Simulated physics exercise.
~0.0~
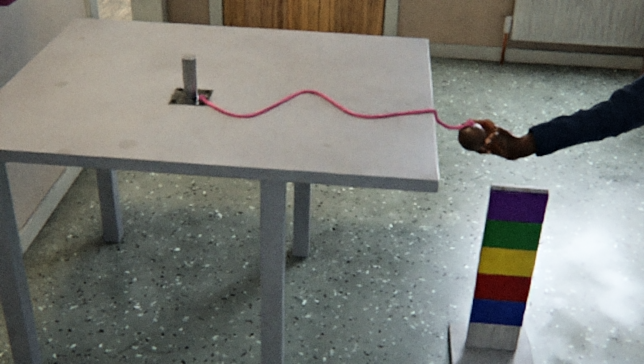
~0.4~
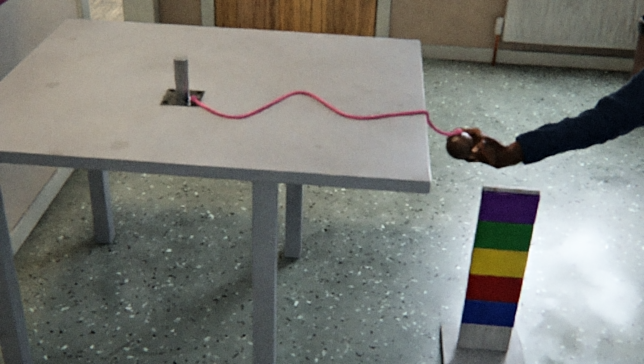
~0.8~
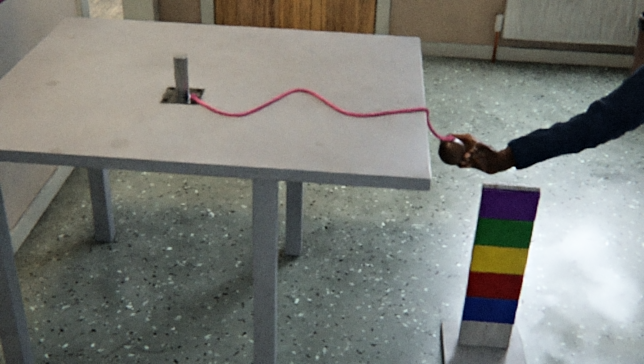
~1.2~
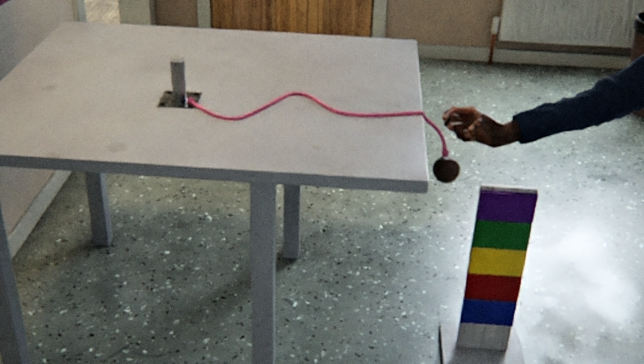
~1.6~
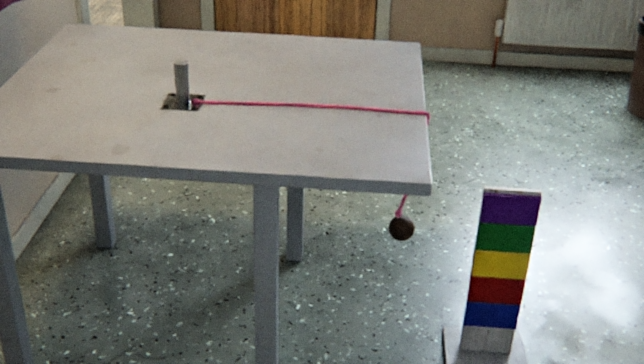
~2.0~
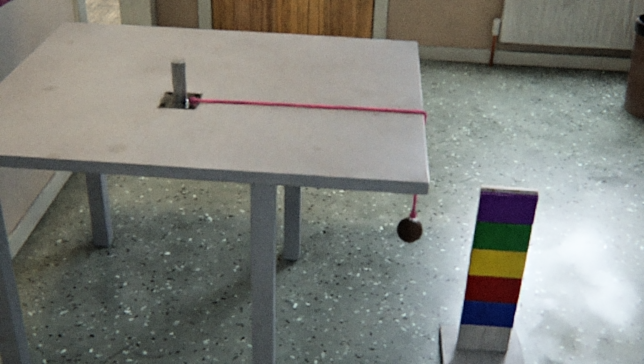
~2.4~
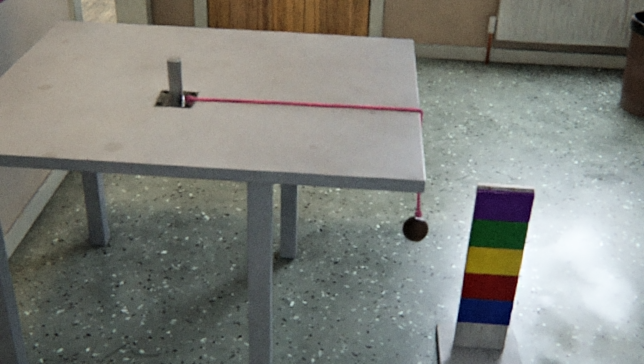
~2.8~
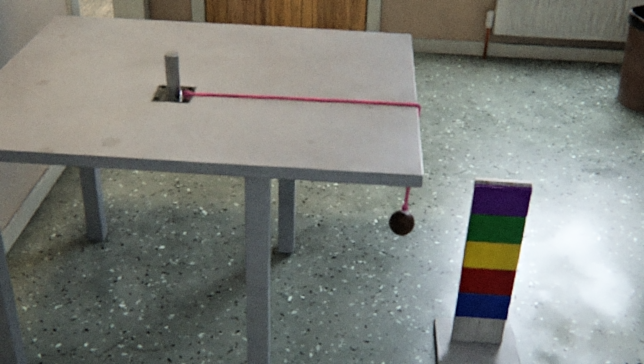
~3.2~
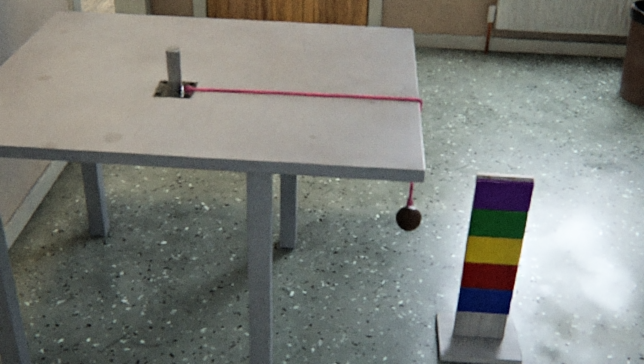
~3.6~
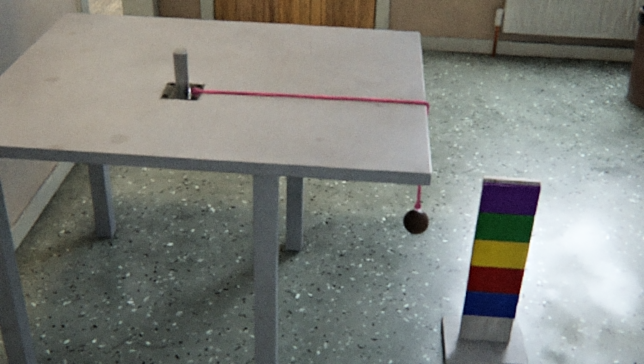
Grey table in a speckled-floor room, hand releasing corded brown ball, which drops, sways slightly and hangs level with green band.
